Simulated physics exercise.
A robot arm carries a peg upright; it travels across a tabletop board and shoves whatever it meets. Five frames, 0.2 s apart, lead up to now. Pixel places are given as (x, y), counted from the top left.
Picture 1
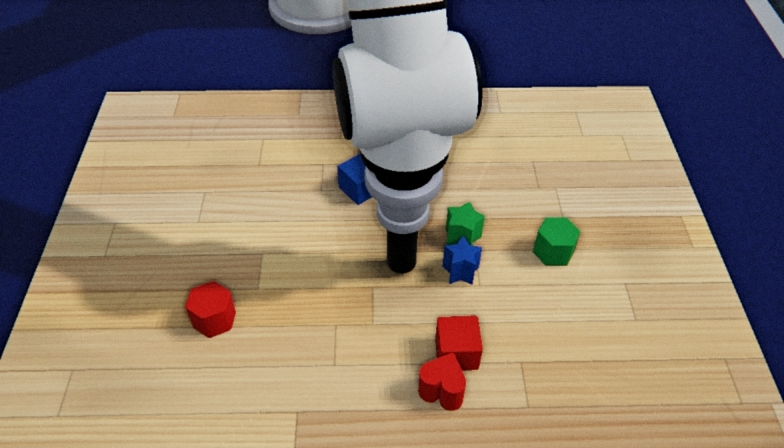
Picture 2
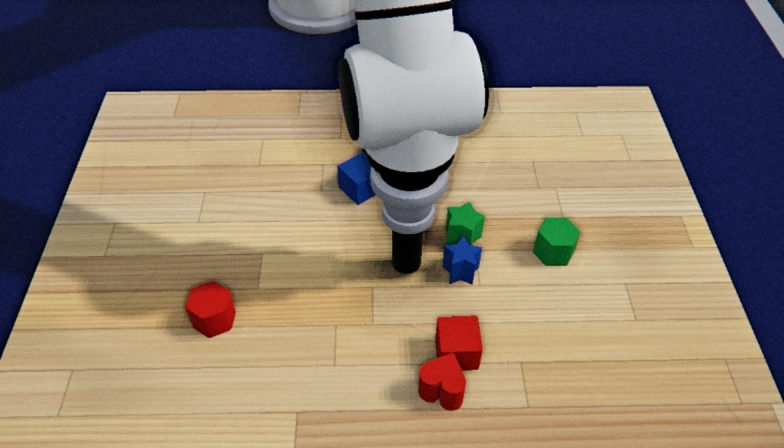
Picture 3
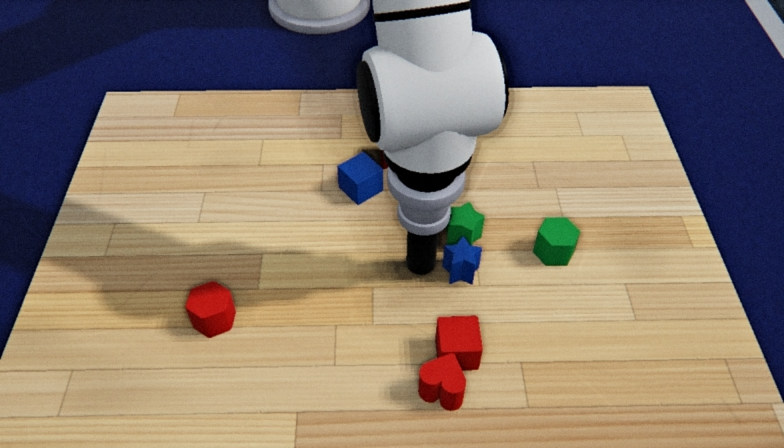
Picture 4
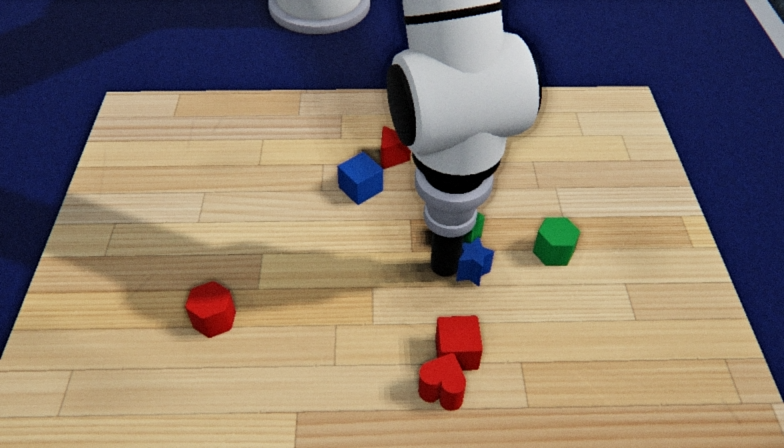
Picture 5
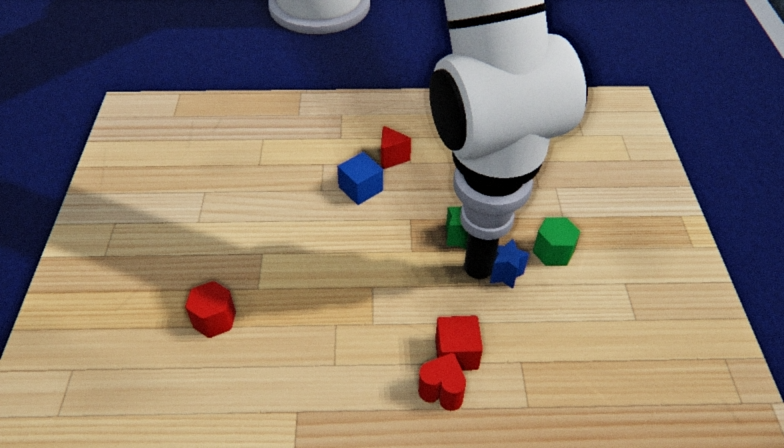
Robot arm with a black peg sliding right across a wooden table, pushing a blue star away from a green star.
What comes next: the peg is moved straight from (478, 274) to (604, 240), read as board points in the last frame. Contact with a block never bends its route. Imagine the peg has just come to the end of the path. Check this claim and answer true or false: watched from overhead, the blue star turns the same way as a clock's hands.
True
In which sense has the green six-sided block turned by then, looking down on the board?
Counterclockwise rotation.
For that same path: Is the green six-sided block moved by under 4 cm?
I'd say no.
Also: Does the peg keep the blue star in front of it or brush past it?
Answer: Slipped away.
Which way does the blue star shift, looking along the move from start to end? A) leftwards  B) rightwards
My pick is B.
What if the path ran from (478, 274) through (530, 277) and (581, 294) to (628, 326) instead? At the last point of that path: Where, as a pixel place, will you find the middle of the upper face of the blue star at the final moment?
It ends at (624, 267).
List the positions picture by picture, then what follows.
In the first picture, lower end of the peg at (402, 264), tops of blocks, green star at (465, 215), blue star at (463, 251), green six-sided block at (560, 231).
In the second picture, peg at (406, 264), blocks as before.
In the third picture, peg at (421, 265), blocks as before.
In the fourth picture, peg at (445, 267), blue star at (474, 251).
In the fifth picture, peg at (479, 269), green star partly hidden, blue star at (509, 253), green six-sided block at (560, 231).
What follows on the original path. One third of the way, peg at (522, 257); blue star at (553, 251), turned 25° clockwise; green six-sided block at (572, 228), turned 20° anticlockwise.
Two thirds of the way, peg at (565, 245); blue star at (571, 253), turned 85° clockwise; green six-sided block at (600, 219), turned 30° anticlockwise.
At the end, peg at (606, 235); green star not moved; blue star at (571, 253), turned 85° clockwise; green six-sided block at (631, 202), turned 60° anticlockwise.
